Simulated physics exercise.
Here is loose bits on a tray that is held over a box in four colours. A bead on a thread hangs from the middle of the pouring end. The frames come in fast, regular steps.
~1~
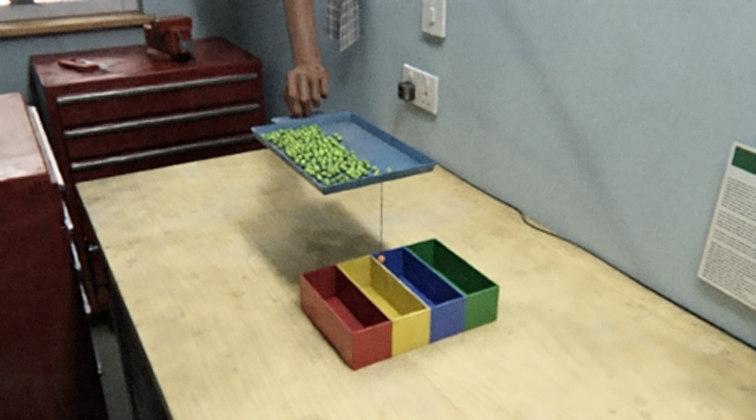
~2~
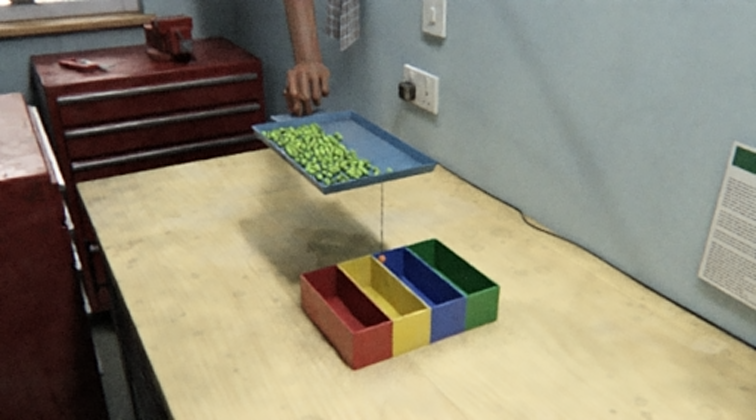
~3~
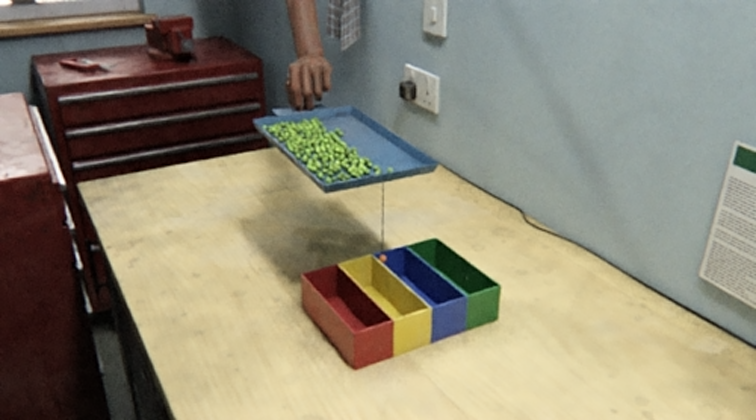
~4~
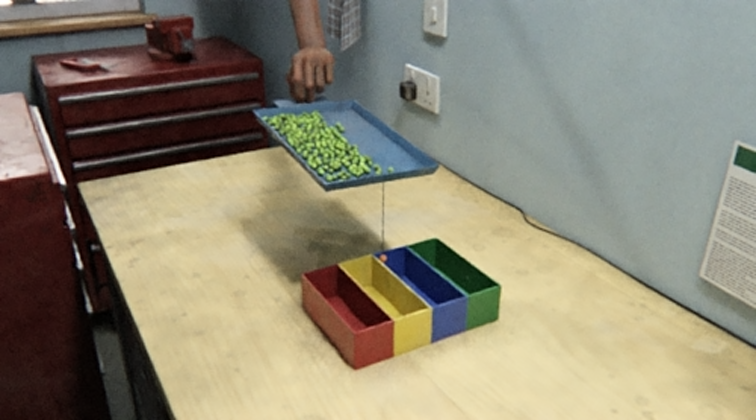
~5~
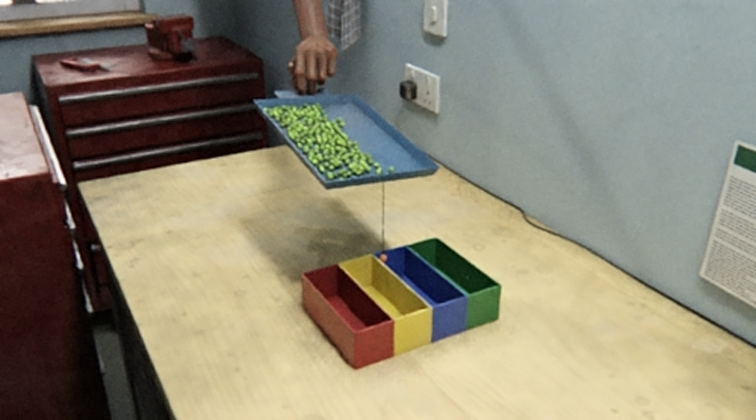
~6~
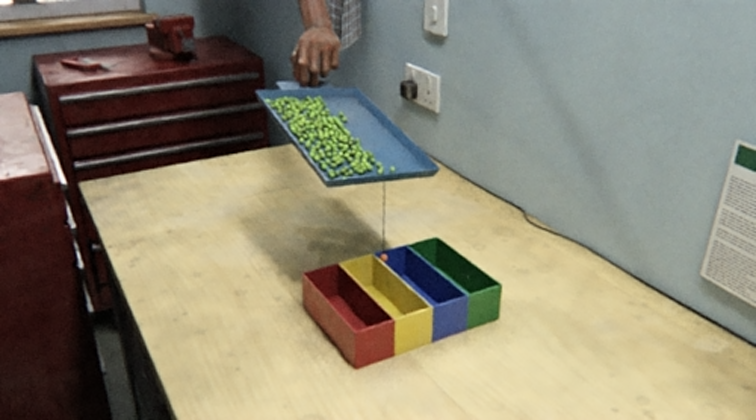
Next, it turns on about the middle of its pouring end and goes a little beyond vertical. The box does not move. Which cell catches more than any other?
Fullest: The green cell.
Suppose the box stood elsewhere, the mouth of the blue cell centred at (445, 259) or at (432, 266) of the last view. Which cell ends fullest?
The first try: That blue cell. The second: The blue cell.
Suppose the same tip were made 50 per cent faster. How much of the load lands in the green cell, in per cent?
Roughly 70 in a hundred.
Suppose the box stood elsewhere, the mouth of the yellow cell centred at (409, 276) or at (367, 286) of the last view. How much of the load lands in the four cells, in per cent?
In turn 100 and 80 in a hundred.
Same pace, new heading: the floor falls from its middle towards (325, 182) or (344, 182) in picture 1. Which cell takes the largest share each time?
First the red cell, then that red cell.
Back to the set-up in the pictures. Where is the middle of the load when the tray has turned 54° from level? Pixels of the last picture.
Roughly at (413, 169).
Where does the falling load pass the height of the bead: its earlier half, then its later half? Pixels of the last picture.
Early half (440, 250), late half (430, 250).
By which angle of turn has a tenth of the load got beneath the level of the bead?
Around 55° of tilt.
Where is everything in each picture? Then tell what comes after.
Corners of the pouring end at (324, 185) and (433, 162), level; middle of the load at (321, 152), dried peas; bead on its thread at (381, 259); red cell at (372, 342); yellow cell at (411, 329); blue cell at (447, 317); green cell at (482, 305), in the first picture.
Corners of the pouring end at (325, 184) and (433, 162), level; middle of the load at (322, 151), in the second picture.
Corners of the pouring end at (326, 183) and (434, 163), tipped barely, lowest at the right corner; middle of the load at (323, 148), in the third picture.
Corners of the pouring end at (327, 182) and (435, 164), tipped a little, lowest at the right corner; middle of the load at (323, 143), in the fourth picture.
Corners of the pouring end at (327, 180) and (435, 166), tipped a little, lowest at the right corner; middle of the load at (324, 138), in the fifth picture.
Corners of the pouring end at (329, 178) and (436, 167), tipped a little, lowest at the right corner; middle of the load at (326, 134); red cell at (375, 341); yellow cell at (413, 328); blue cell at (450, 316); green cell at (484, 304), in the sixth picture.
Soon, tray tipped steeply; most on the tray; a small part in the green cell; a stray few in the blue cell; a small part falling or outside the box.
A while on, tray tipped right over; about a quarter on the tray; about a third in the green cell; a small part in the blue cell; about a quarter falling or outside the box.
Towards the end, tray tipped past a quarter turn; most in the green cell; about a quarter in the blue cell; a small part falling or outside the box.
Finally, tray tipped past a quarter turn; most in the green cell; about a quarter in the blue cell; none in the red cell; none in the yellow cell; a small part outside the box.
